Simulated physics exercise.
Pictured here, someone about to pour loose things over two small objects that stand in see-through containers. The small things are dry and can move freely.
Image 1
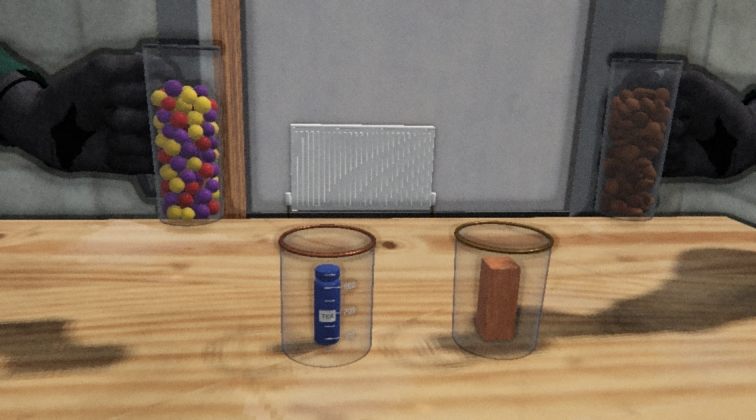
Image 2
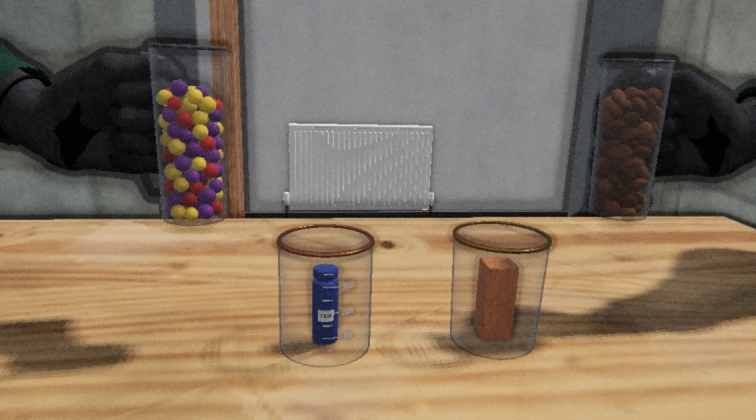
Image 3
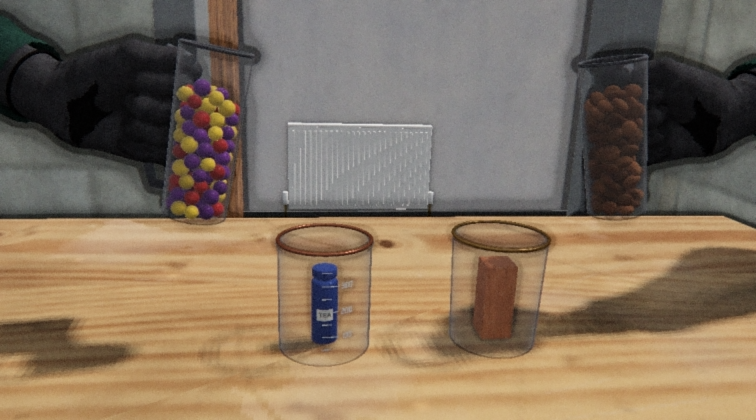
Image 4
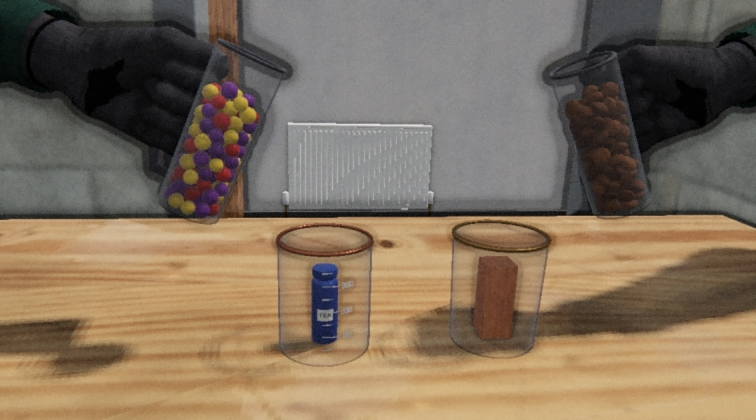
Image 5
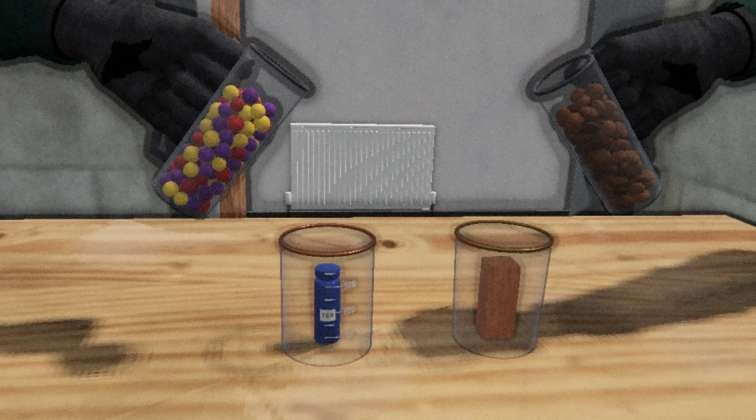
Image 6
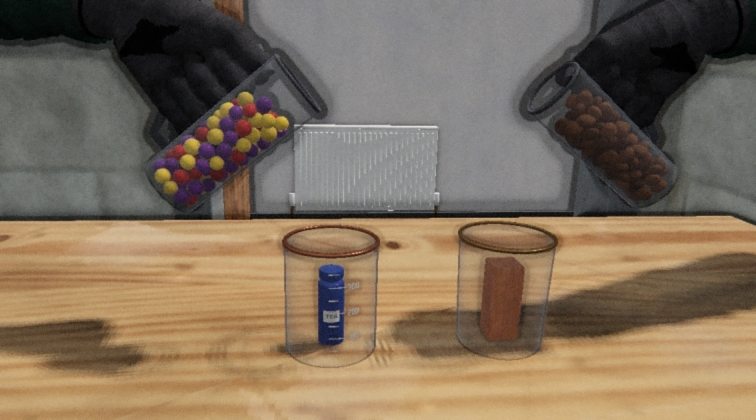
The clip opens with two gloved hands holding upright clear cups, colourful beads on the left and brown pieces on the right, behind two glasses containing a blue canister and a reddish block. The hands gradually tilt both cups inward, steeply by the end, while the glasses stay put.
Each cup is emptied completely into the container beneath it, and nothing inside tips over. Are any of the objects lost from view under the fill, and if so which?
Left: Still in view. Right: Still in view.
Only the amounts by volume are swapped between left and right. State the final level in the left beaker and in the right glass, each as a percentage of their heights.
50 % and 60 %.
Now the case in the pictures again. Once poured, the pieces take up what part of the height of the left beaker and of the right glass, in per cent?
I'd say close to 50 on the left side and 55 on the right side.
Then, 0.26 s past the last view, left beaker empty, all of its cupful still in the cup; right glass empty, all of its cupful still in the cup.
Then, 0.59 s past the last view, left beaker nearly empty, nearly all of its cupful still in the cup; right glass nearly empty, nearly all of its cupful still in the cup.
Then, 0.95 s past the last view, left beaker a quarter full, about a third of its cupful still in the cup; right glass nearly empty, about two thirds of its cupful still in the cup.
Finally, left beaker half full (surface near (331, 289)), nothing beside it; right glass half full (surface near (503, 279)), nothing beside it; the left thing is still showing; the right thing is still showing.
